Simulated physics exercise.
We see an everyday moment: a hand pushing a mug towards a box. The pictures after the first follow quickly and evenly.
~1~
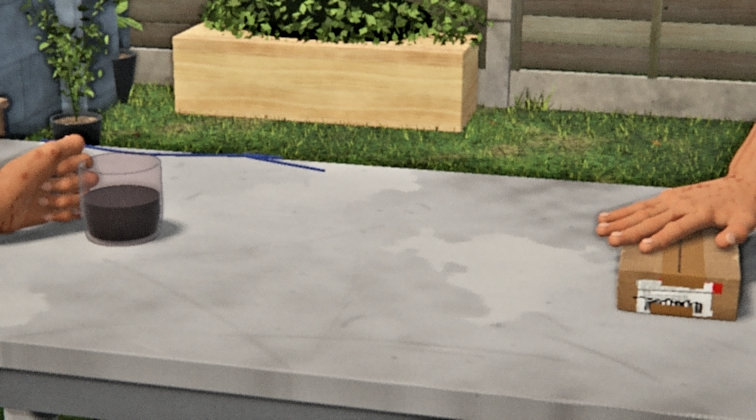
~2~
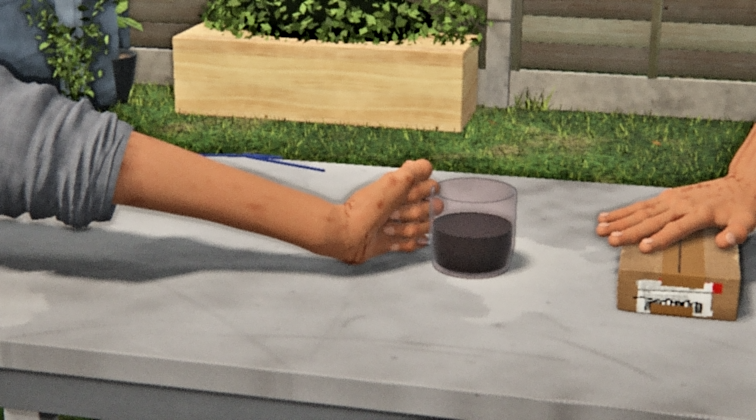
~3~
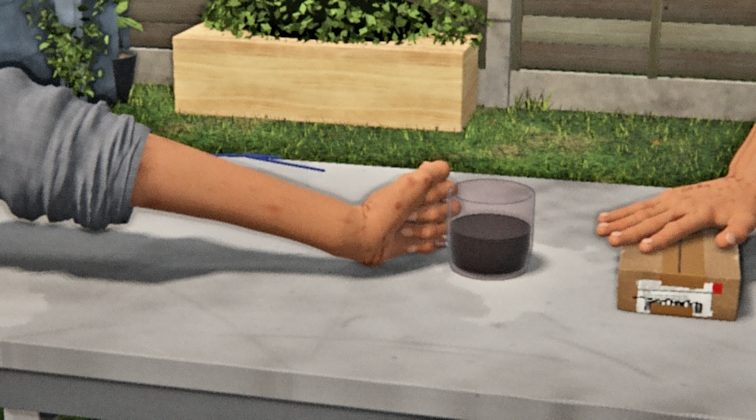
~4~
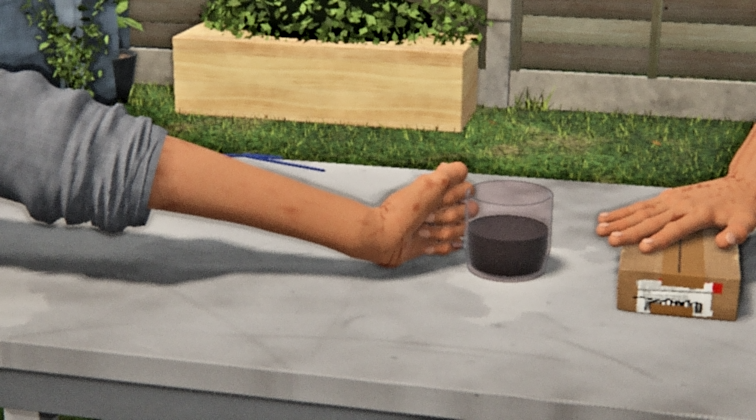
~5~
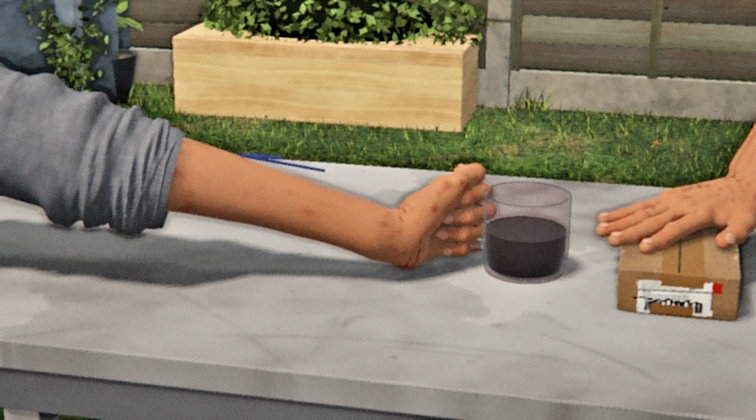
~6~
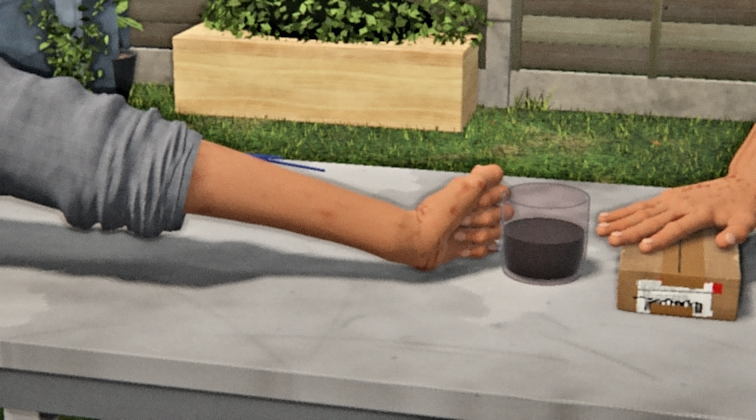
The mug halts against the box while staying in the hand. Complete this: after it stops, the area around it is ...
After it stops, the area around it is still dry.
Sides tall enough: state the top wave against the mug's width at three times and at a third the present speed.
The wave tops out at around 65 per cent of the width, and then at around 5 per cent.
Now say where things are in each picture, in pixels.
The first frame shows at rest; mug (122, 196) about half full; box (679, 263).
The second frame shows under way; mug about half full, surface at (472, 226).
In the third frame, 20 px further; mug (491, 226) about half full.
In the fourth frame, 20 px further; mug about half full, surface at (508, 229).
In the fifth frame, 20 px further; mug (526, 229) about half full.
In the sixth frame, 20 px further; mug about half full, surface at (544, 232); box (679, 263).
Next, the mug meets the box.
After that, the coffee surges up the wall; the wave climbs under half way to the rim.
Finally, the mug stands at the box; its rim is dry.
